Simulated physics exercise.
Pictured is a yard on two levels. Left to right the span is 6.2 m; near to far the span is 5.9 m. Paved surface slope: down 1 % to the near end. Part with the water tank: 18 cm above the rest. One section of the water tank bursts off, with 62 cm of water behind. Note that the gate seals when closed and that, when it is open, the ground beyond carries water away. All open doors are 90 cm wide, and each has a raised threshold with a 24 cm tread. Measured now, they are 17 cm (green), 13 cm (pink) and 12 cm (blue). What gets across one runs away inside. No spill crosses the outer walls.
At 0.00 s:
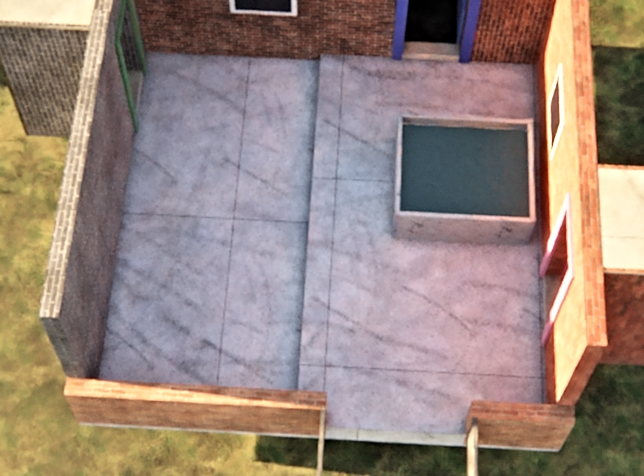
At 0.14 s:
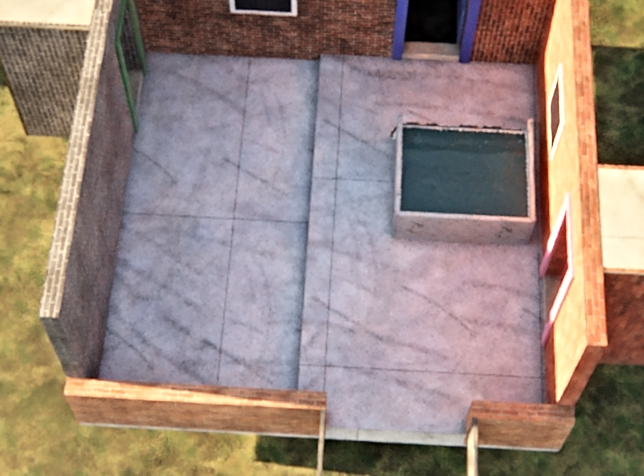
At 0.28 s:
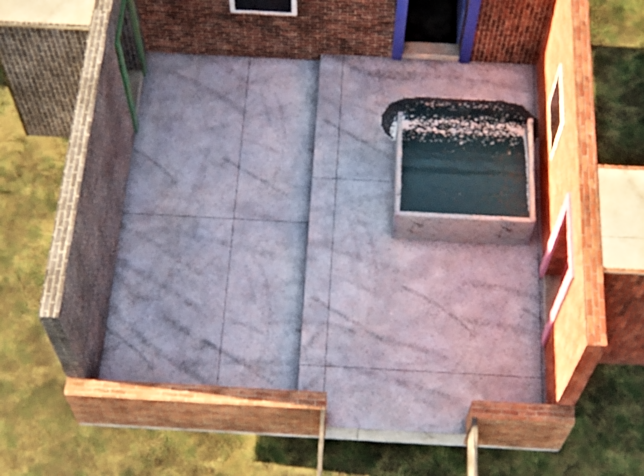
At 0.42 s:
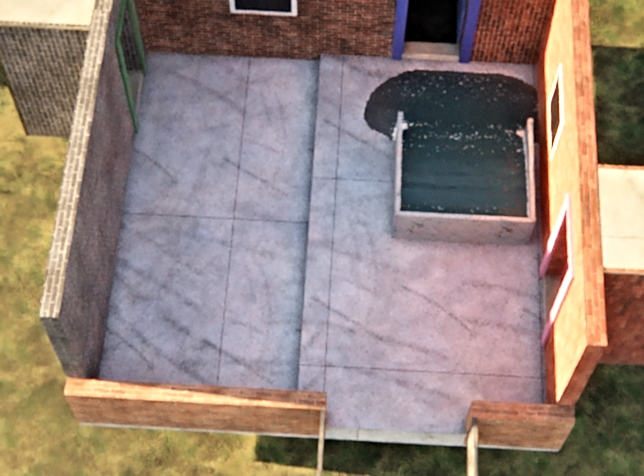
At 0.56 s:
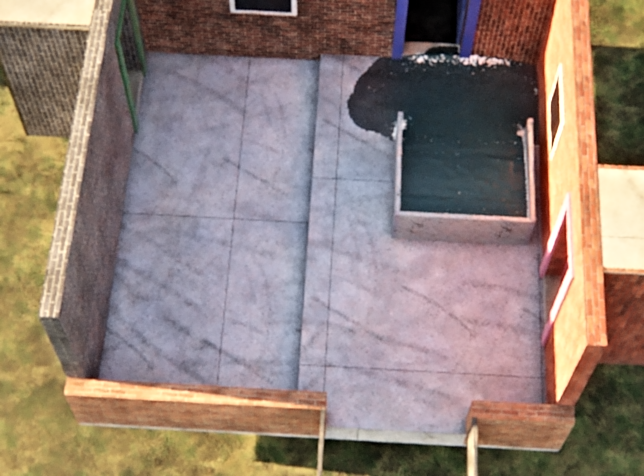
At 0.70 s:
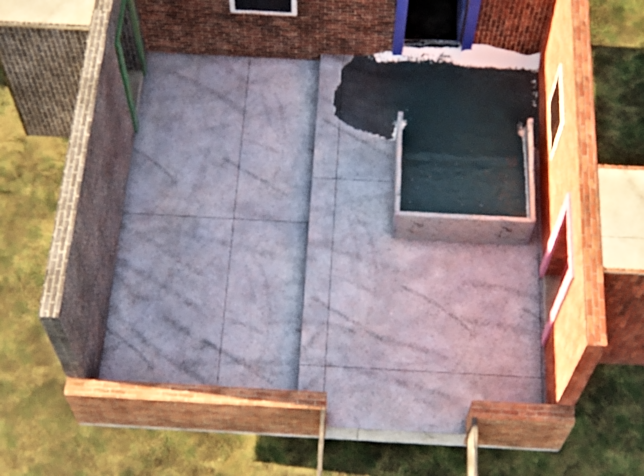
A paved yard on two levels, walled in brick and stone with grass outside, is seen from high above by a still camera. A low-walled tank of dark water stands at the right, near a blue-framed doorway in the far brick wall, with a green frame at the left. The tank's far side breaks away, and foaming water pours out, spreads leftward and back across the paving, and reaches the blue doorway.
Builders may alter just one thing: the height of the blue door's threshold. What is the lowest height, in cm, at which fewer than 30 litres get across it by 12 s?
31 cm.
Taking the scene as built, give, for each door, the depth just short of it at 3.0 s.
Reading in centimetres: Green = 15, pink = 5, blue = 19.
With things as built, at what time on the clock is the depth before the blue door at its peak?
The level tops out around 1.4 s.
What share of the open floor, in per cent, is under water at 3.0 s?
Some 35 per cent is wet.
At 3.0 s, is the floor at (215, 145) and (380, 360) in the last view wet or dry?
Well, the first is soaked and the second bone-dry.
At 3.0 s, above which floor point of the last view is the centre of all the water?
The water is centred near (412, 126).
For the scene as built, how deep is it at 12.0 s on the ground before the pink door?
It comes to about 1.0 centimetres deep.
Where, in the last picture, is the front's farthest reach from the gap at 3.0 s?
Somewhere near the pixel (147, 58).
After 1.4 s water covers 15 % of the floor, deepest (45 cm) near (533, 71); 35 cm at the blue door, 102 litres in over its 12 cm threshold.
After 3.0 s water covers 35 % of the floor, deepest (20 cm) near (523, 139); 19 cm at the blue door, 267 litres in over its 12 cm threshold.
After 12.0 s water covers 75 % of the floor, deepest (12 cm) near (107, 329); 4 cm at the blue door, 282 litres in over its 12 cm threshold.
At the blue door as built, the water arrived by 0.6 s and peaked near 35 cm at 1.4 s.
Run again over the same 12 s with other heights there, 56 litres in over 28 cm, 5 litres over 38 cm. The limit of 30 litres is kept from about 31 cm up.
